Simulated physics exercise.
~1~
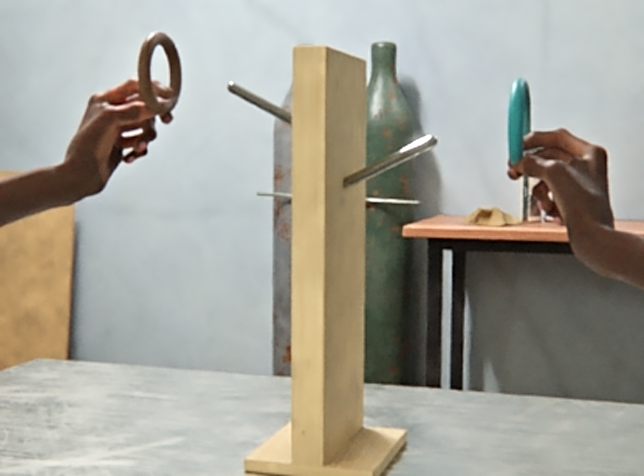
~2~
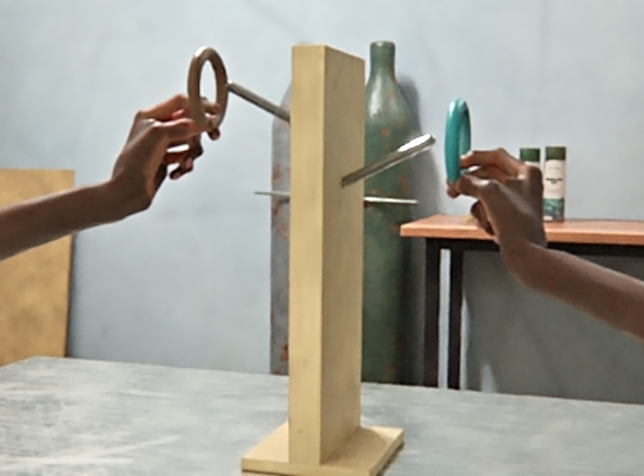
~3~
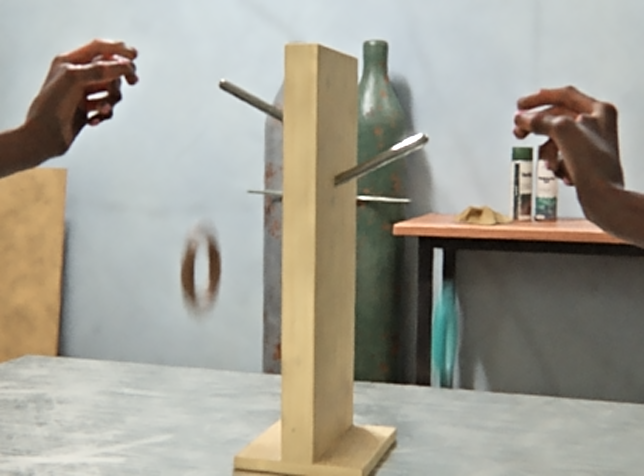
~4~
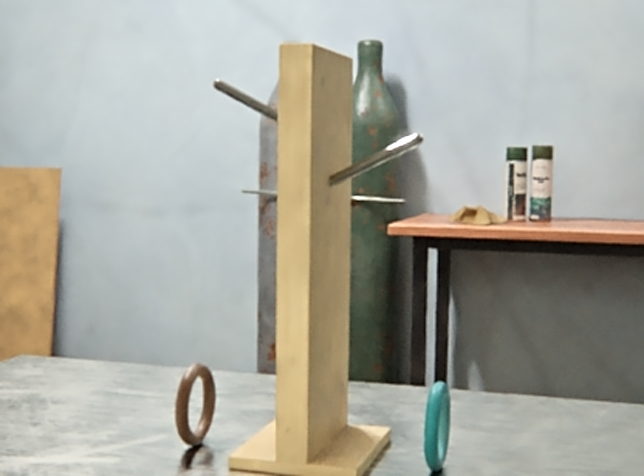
A brown ring and a turquoise ring, held by hands on either side of a wooden peg stand, move inward toward its metal pegs. The hands let go and draw back, and both rings drop past the pegs, ending upright on the grey table beside the stand.
